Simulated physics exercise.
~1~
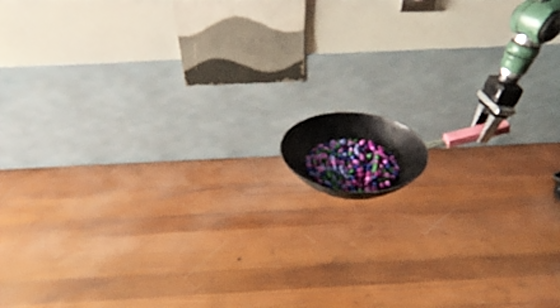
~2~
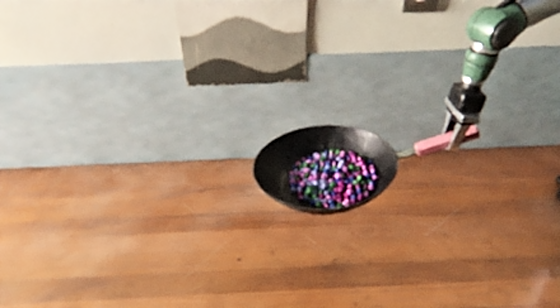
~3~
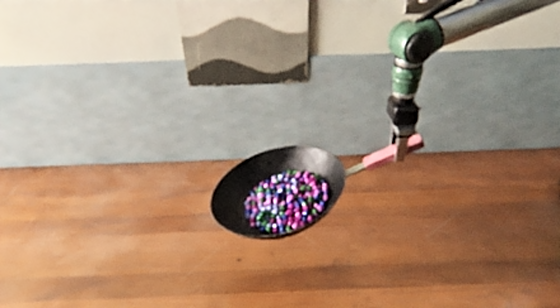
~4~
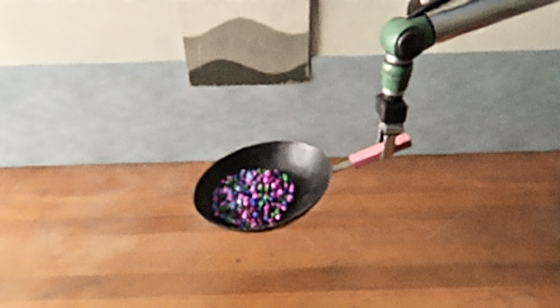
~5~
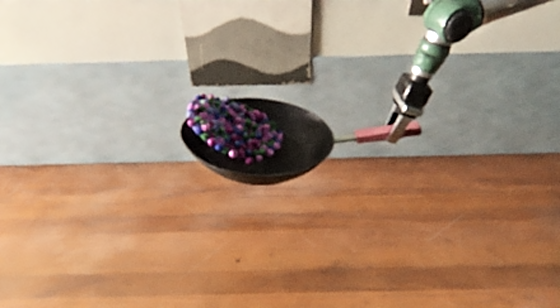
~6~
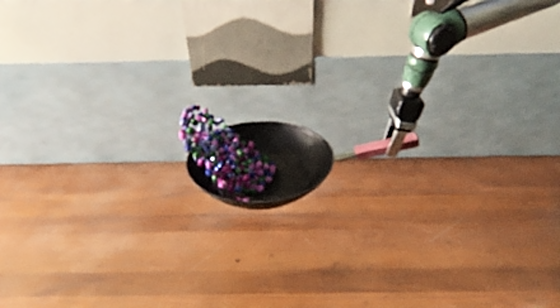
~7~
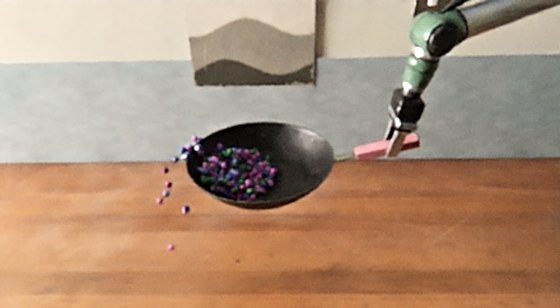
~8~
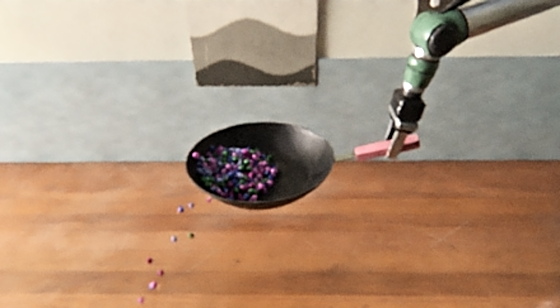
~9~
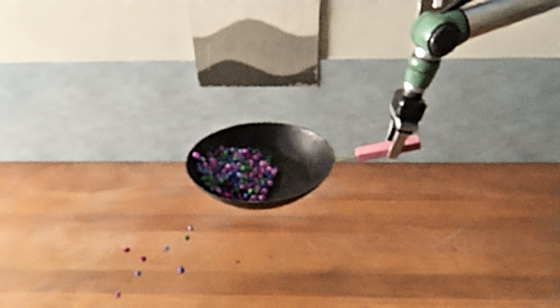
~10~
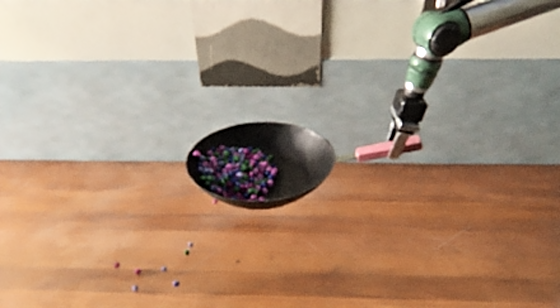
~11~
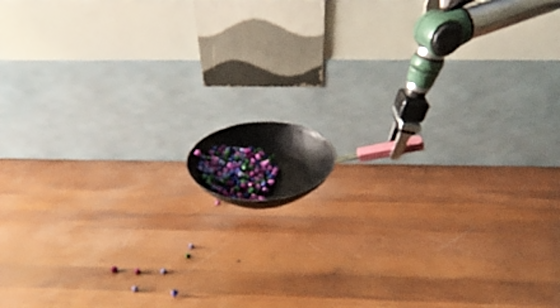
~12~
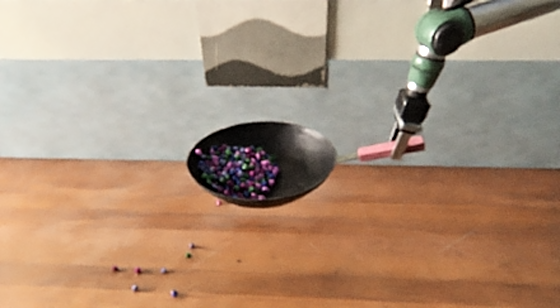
Robot arm swinging a frying pan of colourful round sweets left, tossing them upward and catching most as several scatter onto the table.
